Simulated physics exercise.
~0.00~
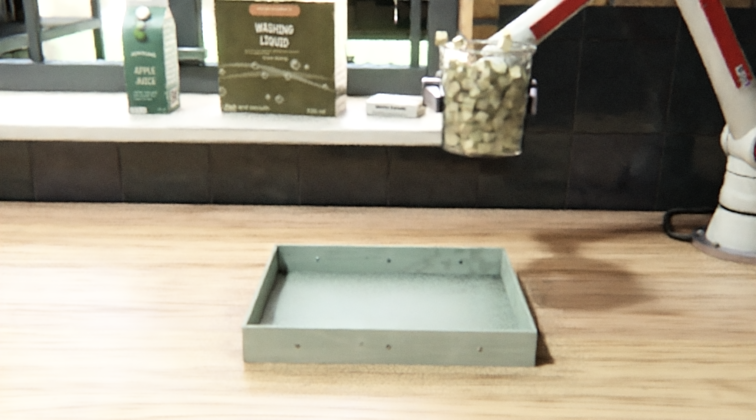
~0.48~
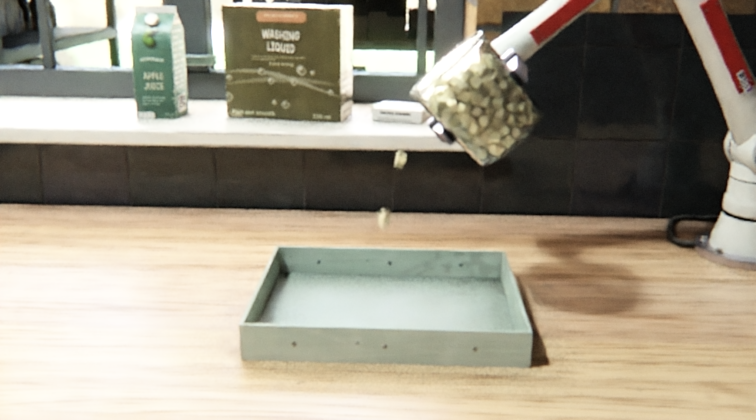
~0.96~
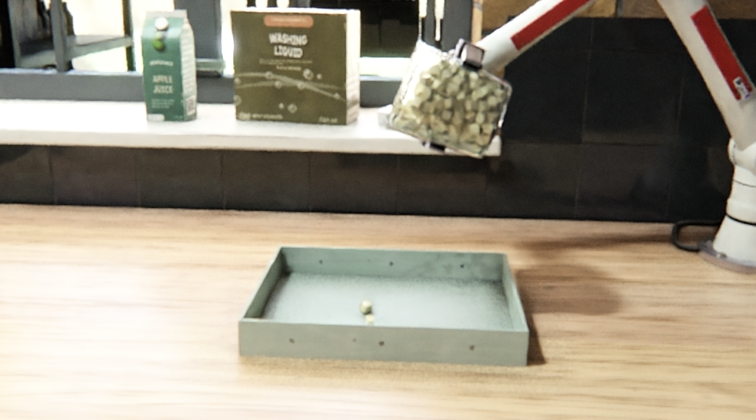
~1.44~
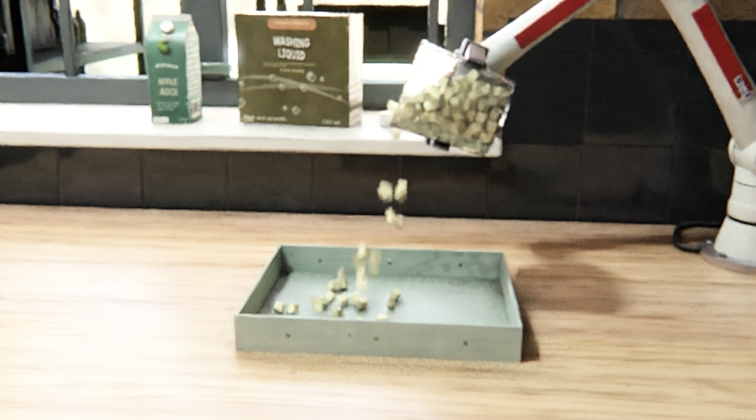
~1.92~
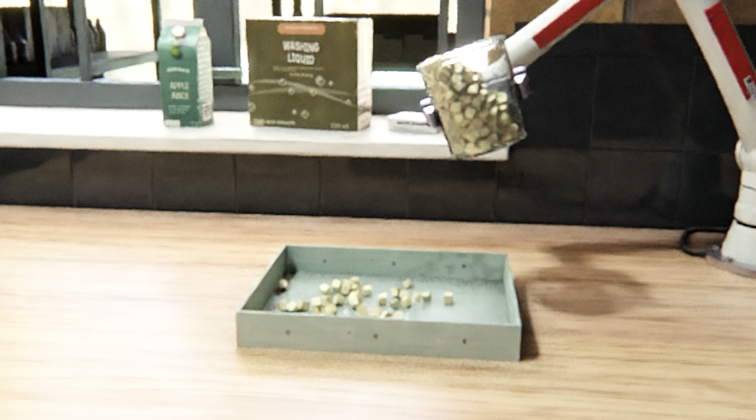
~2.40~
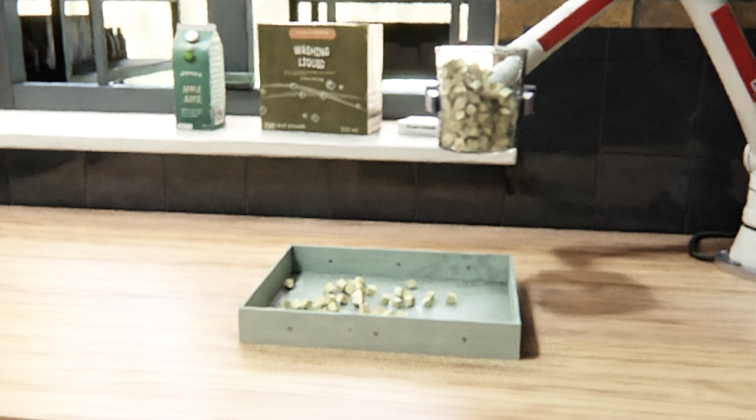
A robotic arm tipping a clear cup of pale vegetable dice, spilling some into a grey-green tray, then returning the cup upright.
